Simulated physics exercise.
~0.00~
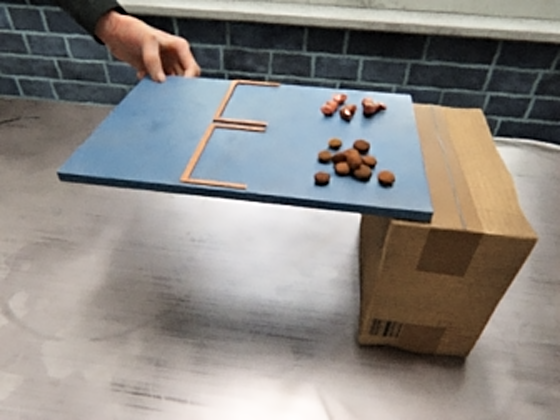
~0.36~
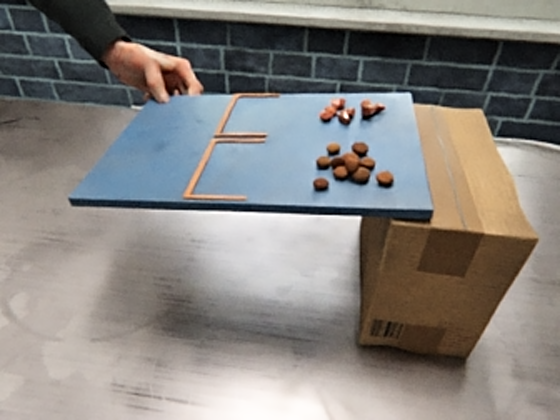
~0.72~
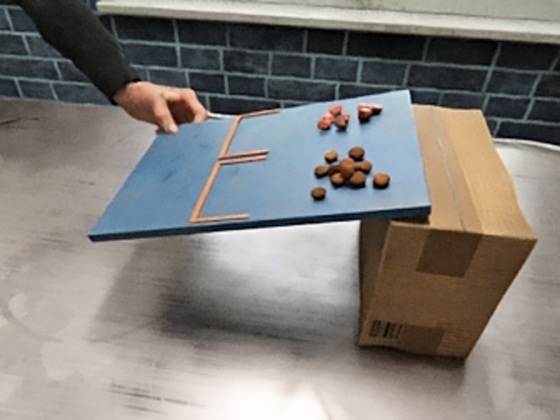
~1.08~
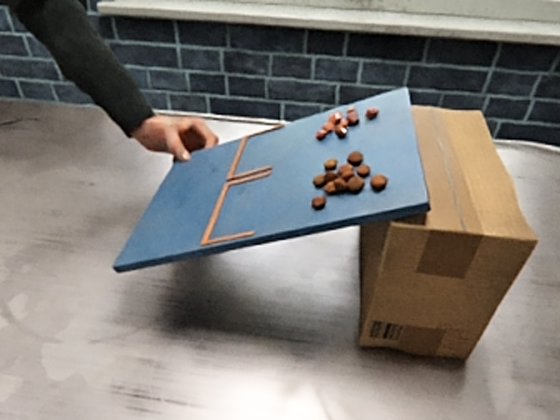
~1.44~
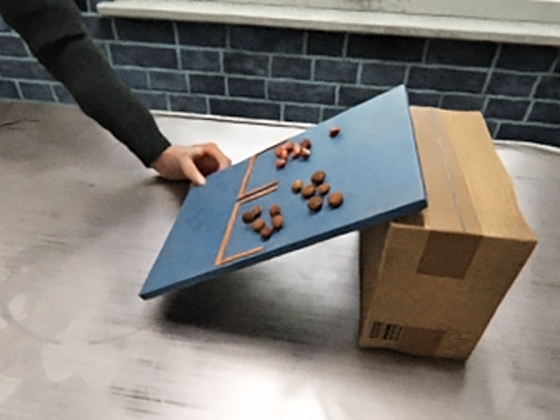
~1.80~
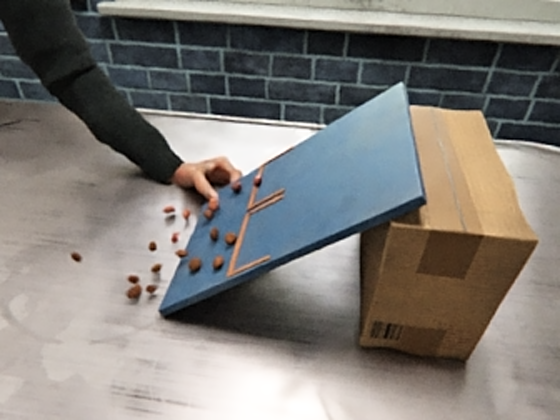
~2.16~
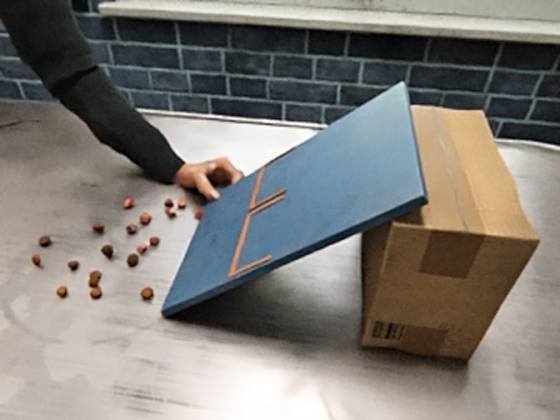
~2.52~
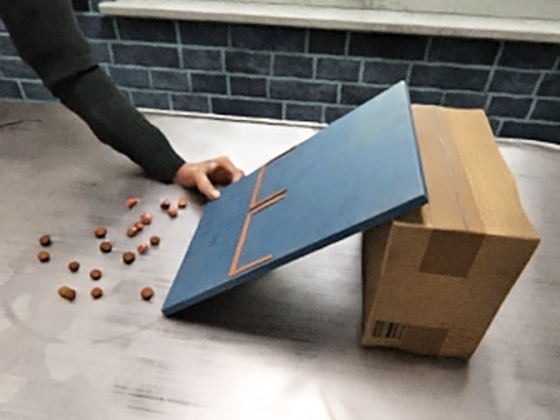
To begin with, a hand holds up the left end of a blue board whose right end rests on a cardboard box, with two heaps of small brown and reddish pieces near the box and orange bars further left. The hand lowers its end, and the board tilts while both heaps stay almost where they are. As the slope steepens, the pieces slide down toward the bars. They carry on past them and tumble off the low edge. Finally the board rests as a ramp, bare except for its bars, with every piece scattered on the grey table and the hand still beside it.
